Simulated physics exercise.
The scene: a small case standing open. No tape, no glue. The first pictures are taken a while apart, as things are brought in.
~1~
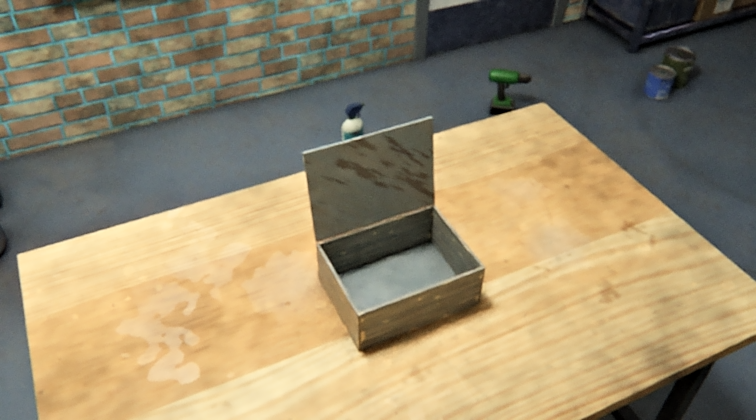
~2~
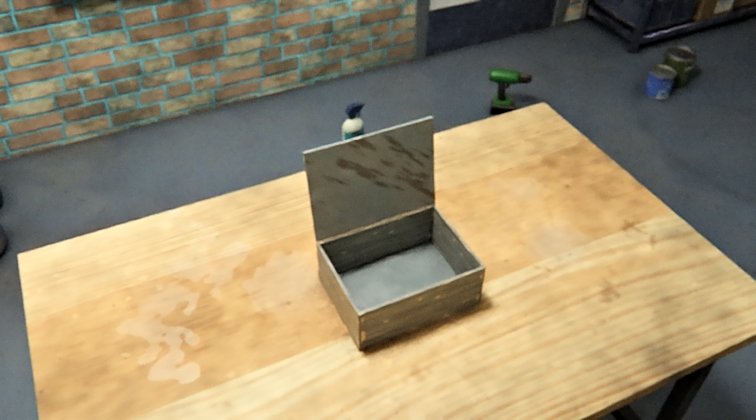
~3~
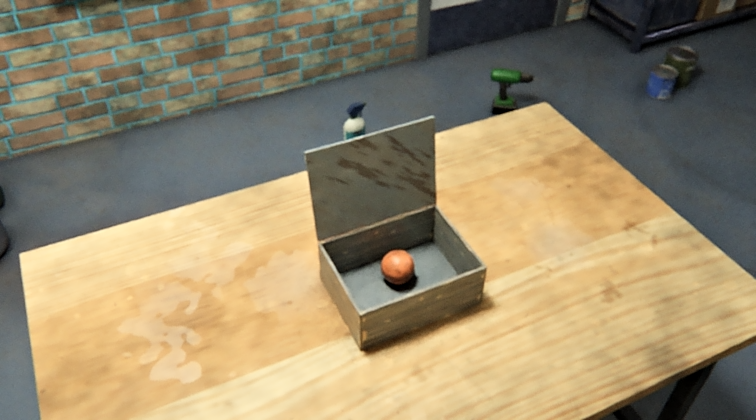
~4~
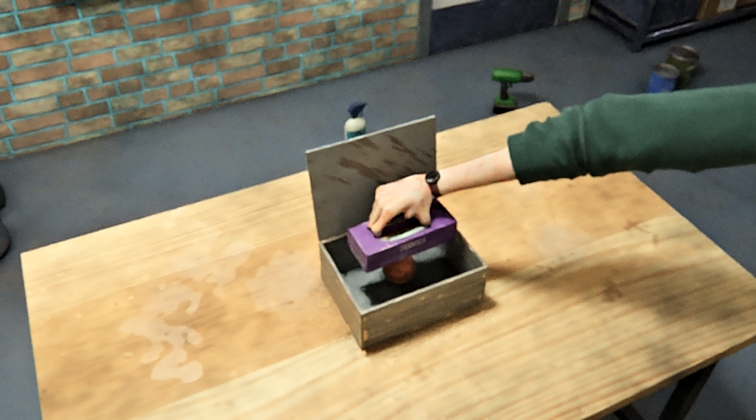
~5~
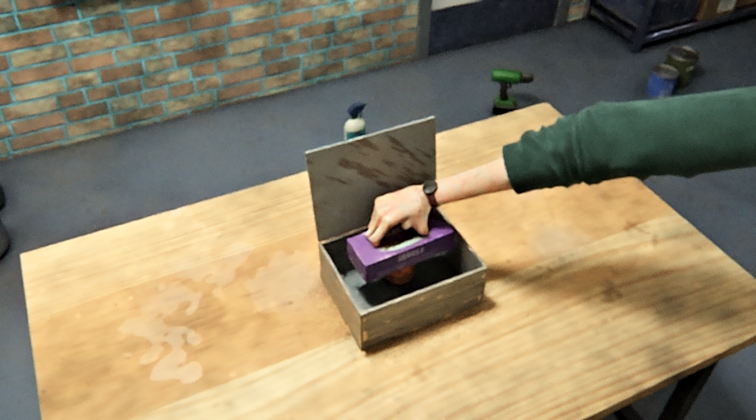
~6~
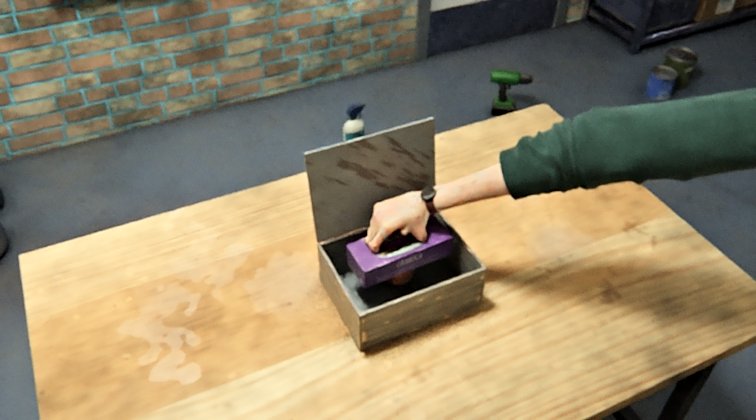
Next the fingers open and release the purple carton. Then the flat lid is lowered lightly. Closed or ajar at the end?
Outcome: The lid sits on the rim.
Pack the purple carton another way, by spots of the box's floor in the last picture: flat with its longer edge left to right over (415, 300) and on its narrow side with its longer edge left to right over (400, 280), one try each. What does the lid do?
In the first case it closes; in the second case it sits on the rim.
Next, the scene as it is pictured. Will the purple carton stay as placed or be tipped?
The purple carton tips.
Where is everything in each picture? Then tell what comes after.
In the first picture, the last thing is not in view yet.
In the second picture, the last thing is not in view yet.
In the third picture, the last thing is not in view yet; orange ball (398, 267).
In the fourth picture, still above its spot; purple carton (403, 234).
In the fifth picture, still above its spot; purple carton (401, 244).
In the sixth picture, put in, still held; purple carton (400, 250).
Then, 0.50 s after the last picture, purple carton on its side near (415, 294); orange ball rolled a little.
Then, 1.50 s after the last picture, lid 65° above the rim; purple carton on its side near (415, 296); orange ball rolled a little.
Then, 1.90 s after the last picture, lid 25° above the rim; purple carton on its side near (415, 296); orange ball rolled a little.
At rest, lid shut; tipped over in the box, purple carton; orange ball in place. Seen from the same camera at the end, purple carton near (415, 296).
